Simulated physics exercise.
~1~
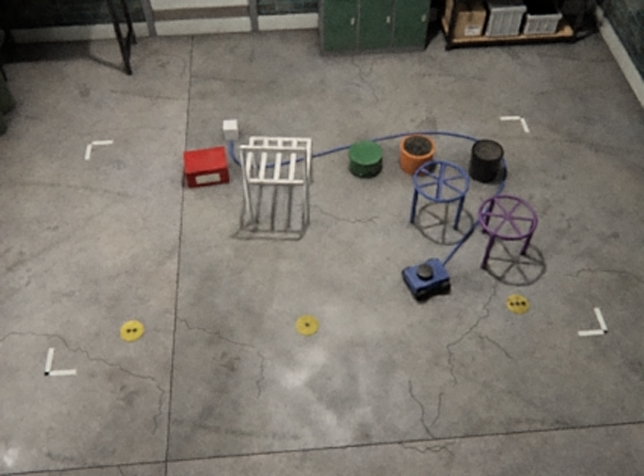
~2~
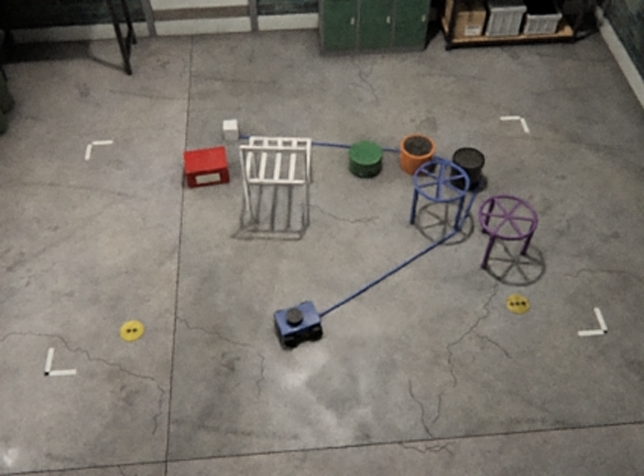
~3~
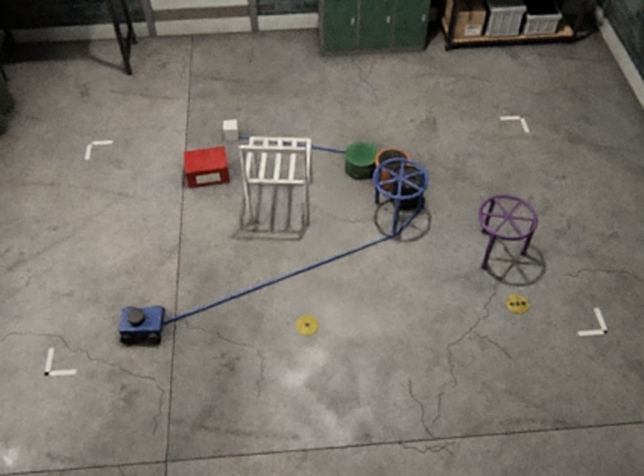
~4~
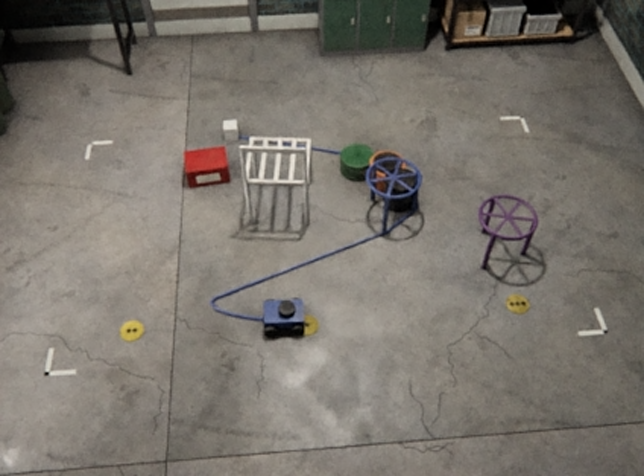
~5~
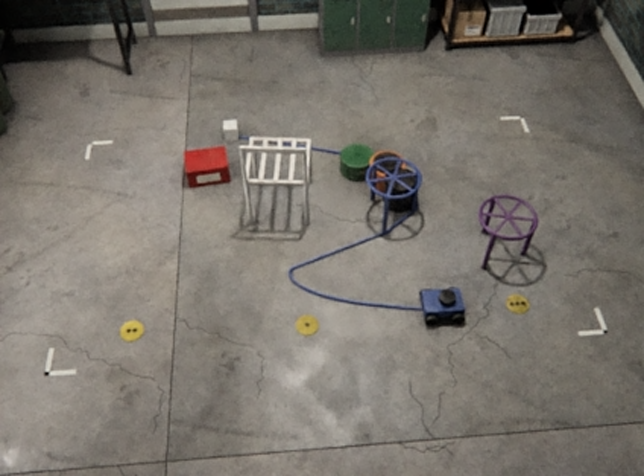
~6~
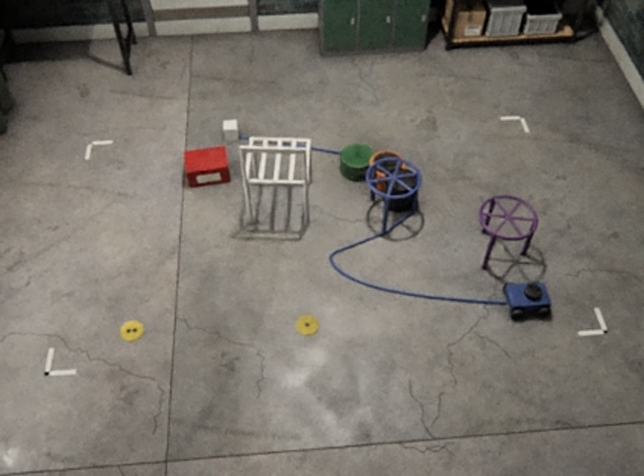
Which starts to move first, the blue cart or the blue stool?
The blue cart starts to move first. The blue stool is still in its place when the cart reaches the middle mark, and it shifts only as the cart goes on to the left.
A small blue cart trailing a blue lead sits on a grey concrete floor, seen from high up, with a red box and white chair frame to the left and green, orange and black pots, a blue stool and a purple stool to the right. The cart travels left to the middle yellow mark, then on to the left one. As it goes, the lead tightens and the black pot, blue stool and orange pot shift left. The cart then heads back right, its lead curving loosely behind. It ends at the right-hand mark, below the unmoved purple stool.
